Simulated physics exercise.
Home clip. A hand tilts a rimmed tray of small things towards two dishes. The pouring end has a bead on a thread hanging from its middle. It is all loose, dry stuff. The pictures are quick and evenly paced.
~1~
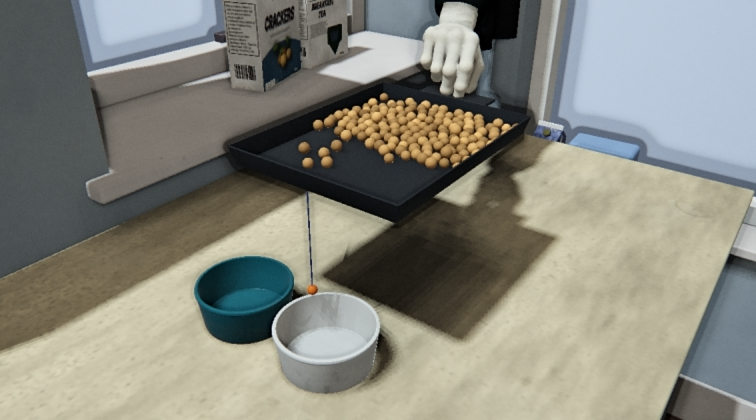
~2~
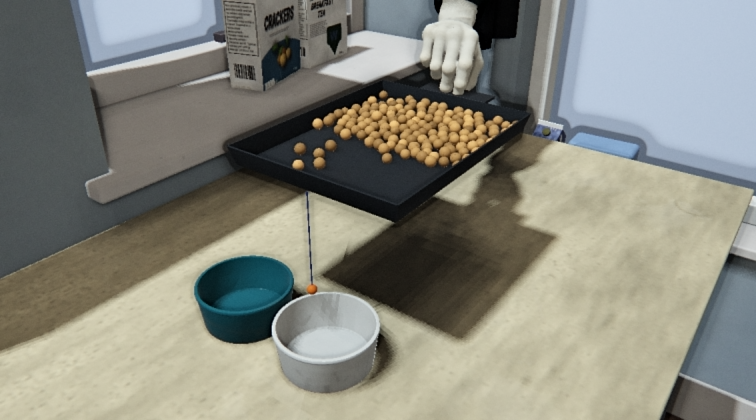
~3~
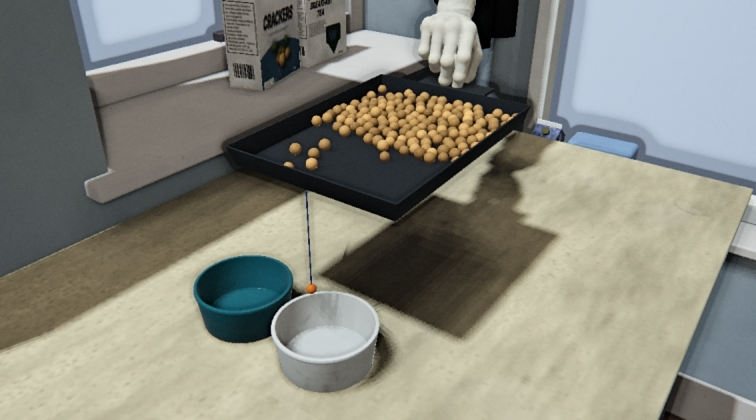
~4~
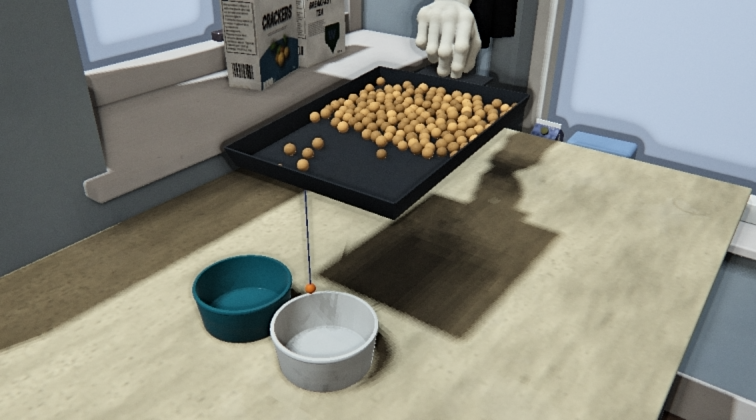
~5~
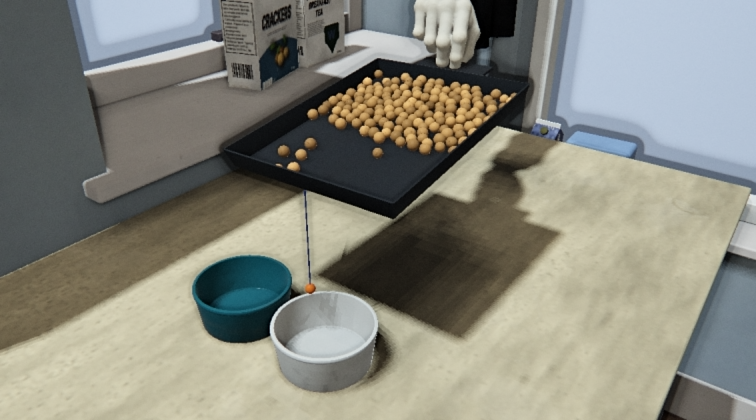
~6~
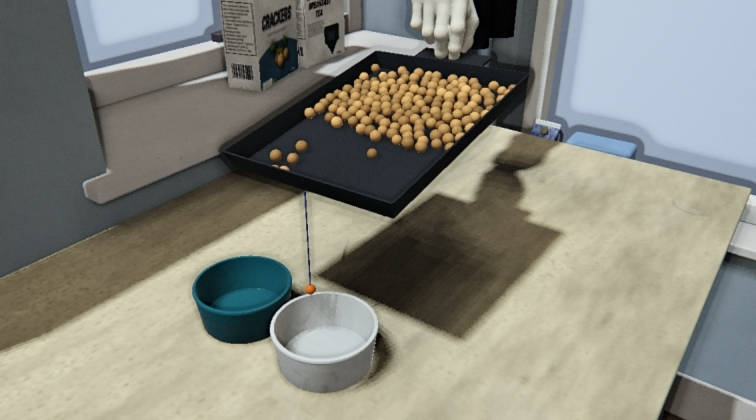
On a wooden table, a pale hand slowly tilted a black tray of small round wooden beads above two dishes, and a few beads rolled toward its near left corner as the rest shifted slightly.
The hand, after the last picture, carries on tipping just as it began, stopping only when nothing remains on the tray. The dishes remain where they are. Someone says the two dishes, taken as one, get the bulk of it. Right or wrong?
Right, they get more than half.
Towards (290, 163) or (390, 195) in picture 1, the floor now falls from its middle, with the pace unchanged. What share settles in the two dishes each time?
90 % and 10 %, roughly.
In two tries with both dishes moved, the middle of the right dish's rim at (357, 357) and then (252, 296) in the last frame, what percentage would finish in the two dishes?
40, then 70 %.
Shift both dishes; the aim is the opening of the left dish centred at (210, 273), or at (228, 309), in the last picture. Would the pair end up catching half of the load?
The dishes end up with the greater share in the first try and the greater share in the second.
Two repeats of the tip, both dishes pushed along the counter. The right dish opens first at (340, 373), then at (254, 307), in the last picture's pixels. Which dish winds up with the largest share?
Result, try one: The dish at left; try two: The dish at right.
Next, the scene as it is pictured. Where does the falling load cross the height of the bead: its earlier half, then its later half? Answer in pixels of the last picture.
Starting near (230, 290), moving on to near (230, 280).
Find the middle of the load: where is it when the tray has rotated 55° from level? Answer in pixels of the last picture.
Near (290, 153).
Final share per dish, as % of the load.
For the left dish some 60 %, for the right dish some 10 %.
Just after the last frame, tray tipped steeply; almost all on the tray; just a few in the left dish; just a few outside both; just a few in the air.
A moment on, tray tipped right over; just a few on the tray; about a tenth in the right dish; roughly half in the left dish; roughly a quarter outside both; about a tenth in the air.
Further on, tray tipped past a quarter turn; about a tenth in the right dish; roughly half in the left dish; roughly a third outside both.
When it is over, tray tipped past a quarter turn; about a tenth in the right dish; roughly half in the left dish; roughly a third outside both.
